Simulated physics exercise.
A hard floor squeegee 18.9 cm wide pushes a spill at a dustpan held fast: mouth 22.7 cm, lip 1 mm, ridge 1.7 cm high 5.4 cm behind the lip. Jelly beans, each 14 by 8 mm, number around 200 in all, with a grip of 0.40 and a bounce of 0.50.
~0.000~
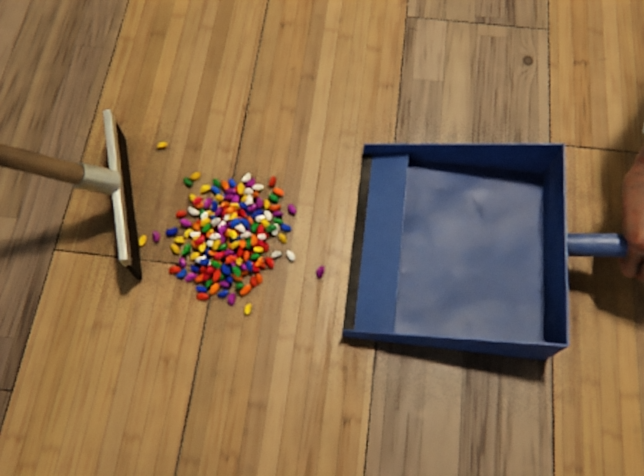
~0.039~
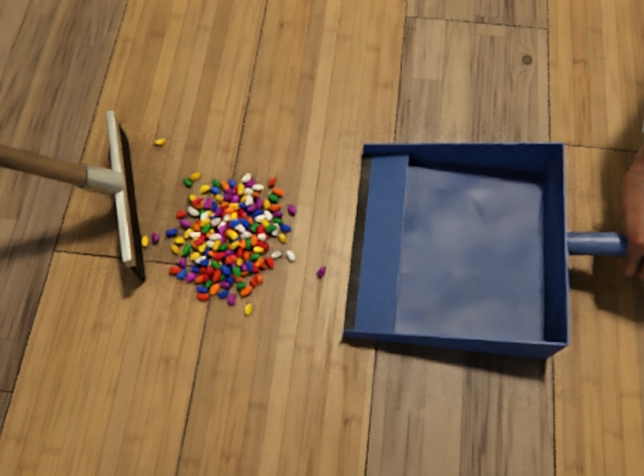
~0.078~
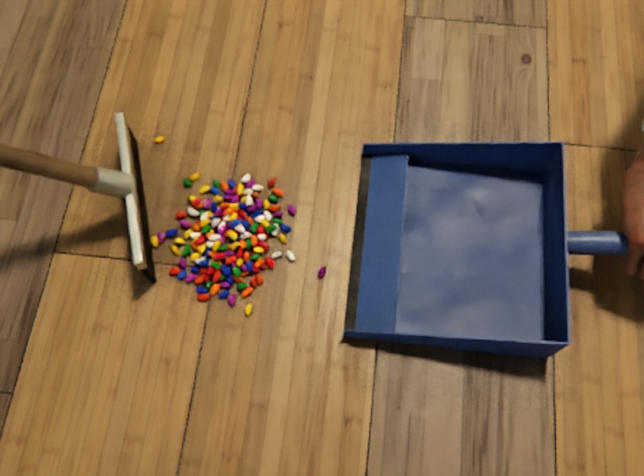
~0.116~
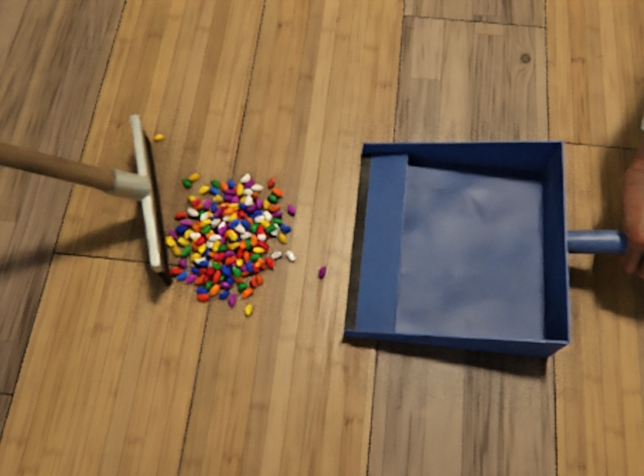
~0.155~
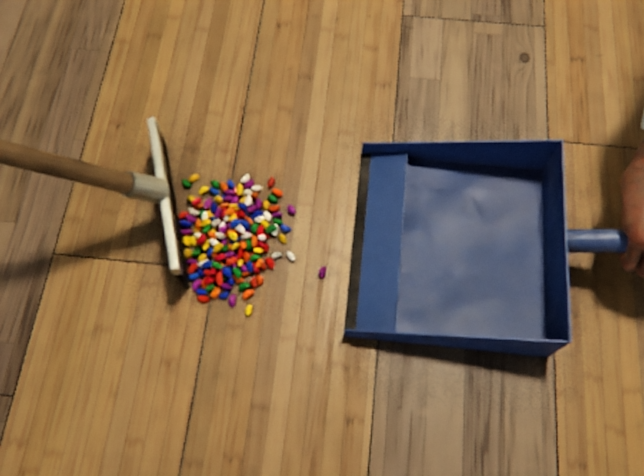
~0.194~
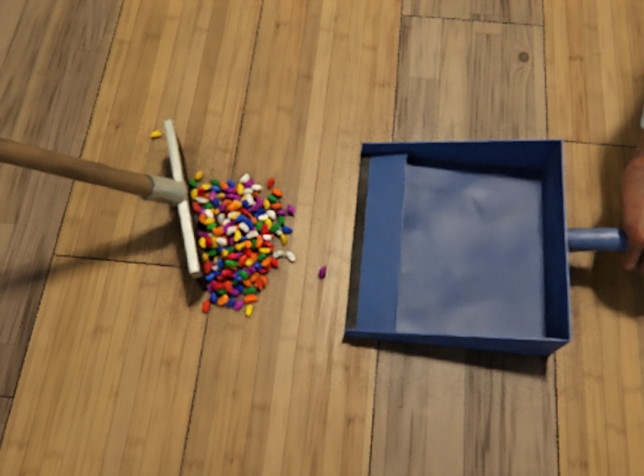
To begin with, a squeegee stands left of a scattered heap of colorful jelly beans on a wooden floor, with a hand gripping a blue dustpan at right. The squeegee slides rightward a short way, meets the heap's left edge, and packs the beans closer together while the dustpan stays still.
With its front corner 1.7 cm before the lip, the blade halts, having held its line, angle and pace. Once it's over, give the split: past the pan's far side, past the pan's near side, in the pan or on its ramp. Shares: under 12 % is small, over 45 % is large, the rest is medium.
Far side: A small share; near side: A small share; pan: A medium share.
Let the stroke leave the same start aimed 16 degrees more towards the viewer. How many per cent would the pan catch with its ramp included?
That would give about 5 percent.
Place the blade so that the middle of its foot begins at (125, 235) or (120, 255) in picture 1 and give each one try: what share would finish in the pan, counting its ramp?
Roughly 15 % and 10 %.
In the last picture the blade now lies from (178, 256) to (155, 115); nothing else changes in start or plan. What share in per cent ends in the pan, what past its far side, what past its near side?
You'd see pan at 20, far at 5 and near at 0.
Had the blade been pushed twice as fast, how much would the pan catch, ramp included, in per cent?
Share: About 45 %.
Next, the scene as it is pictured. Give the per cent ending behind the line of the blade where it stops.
Estimate: Near 10 %.
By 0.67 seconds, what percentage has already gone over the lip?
25 %.
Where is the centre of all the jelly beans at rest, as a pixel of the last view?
(342, 233).
After 0.34 s, middle of the blade 12 cm from the lip; 0 % over the lip, far side 0 %, near side 0 %.
Then, at 0.44 s, middle of the blade 6 cm from the lip; 5 % over the lip, far side 5 %, near side 0 %.
After 0.67 s, middle of the blade 5 cm from the lip; 25 % over the lip, far side 5 %, near side 0 %.
At rest (1.7 s), far side 5 %, near side 5 %, pan 20 %, in front of the lip or behind the blade 70 %.
